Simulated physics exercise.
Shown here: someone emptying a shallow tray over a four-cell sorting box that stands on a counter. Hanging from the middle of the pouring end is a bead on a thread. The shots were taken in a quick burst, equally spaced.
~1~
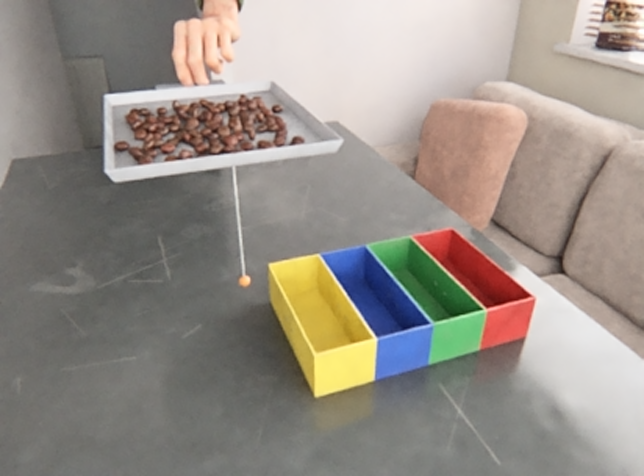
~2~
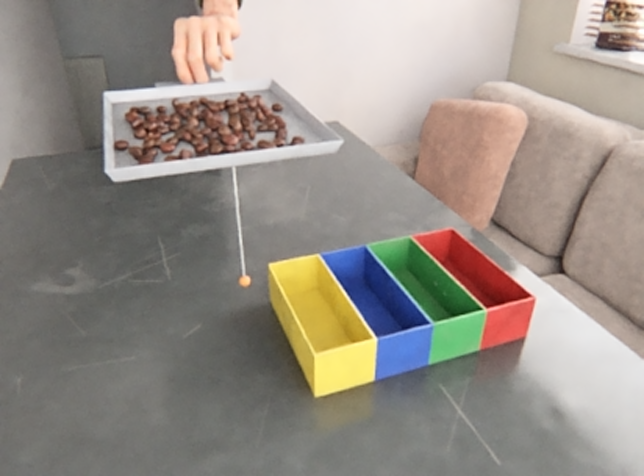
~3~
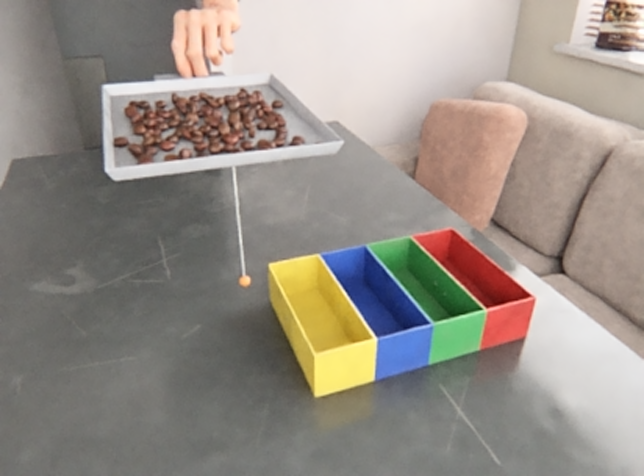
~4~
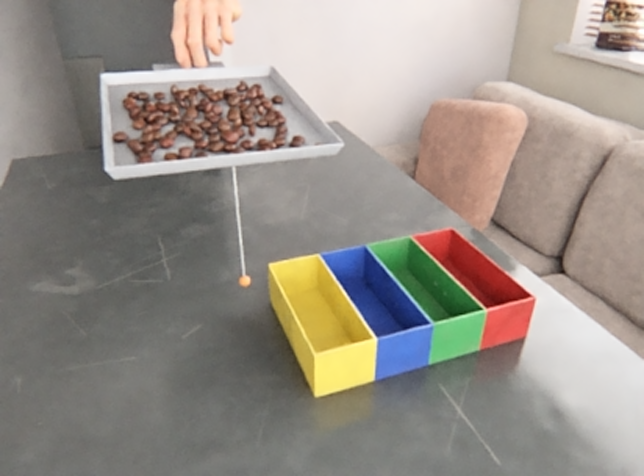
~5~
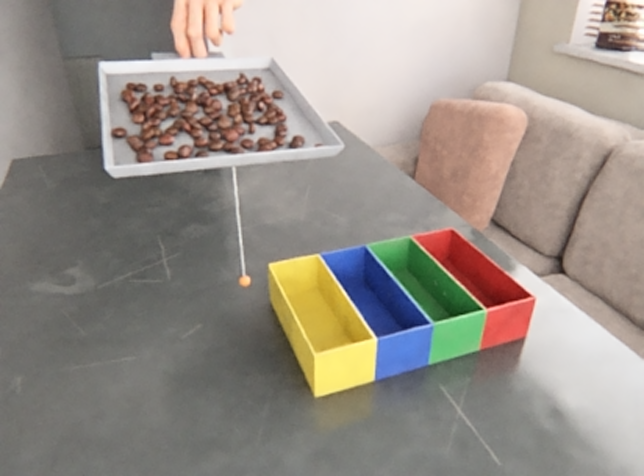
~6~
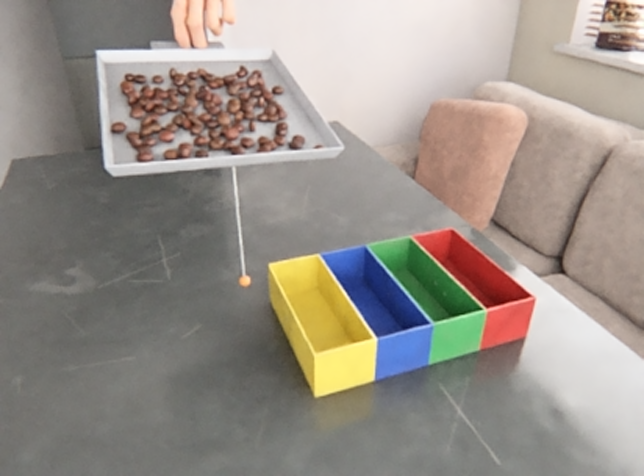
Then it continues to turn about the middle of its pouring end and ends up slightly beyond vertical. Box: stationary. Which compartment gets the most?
The yellow compartment.
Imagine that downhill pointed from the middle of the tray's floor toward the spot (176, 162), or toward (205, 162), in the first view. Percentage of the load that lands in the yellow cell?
Near 0 % and 10 %.
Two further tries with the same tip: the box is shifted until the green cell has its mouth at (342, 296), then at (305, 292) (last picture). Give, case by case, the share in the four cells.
First case 100 in a hundred, second case 100 in a hundred.
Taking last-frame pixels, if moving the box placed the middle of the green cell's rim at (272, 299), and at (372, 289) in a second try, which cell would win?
Run one gives red; run two gives blue.
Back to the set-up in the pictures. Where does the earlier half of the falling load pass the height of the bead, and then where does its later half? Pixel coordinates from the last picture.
Earlier portion about (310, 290); later portion about (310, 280).
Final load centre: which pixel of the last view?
I'd place the middle at about (312, 343).
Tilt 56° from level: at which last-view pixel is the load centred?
I'd mark the middle close to (261, 132).
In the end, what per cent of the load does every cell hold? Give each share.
Shares in percent - yellow cell 40, blue cell 20, green cell 0, red cell 0.
Soon after the last picture, tray tipped steeply; nearly all on the tray; a small part falling or outside the box.
A little later, tray tipped right over; about a third in the yellow cell; about a quarter in the blue cell; about a third falling or outside the box.
Later still, tray tipped past a quarter turn; about a third in the yellow cell; about a quarter in the blue cell; about a third falling or outside the box.
At rest, tray tipped past a quarter turn; about a third in the yellow cell; about a quarter in the blue cell; none in the green cell; none in the red cell; about a third outside the box.
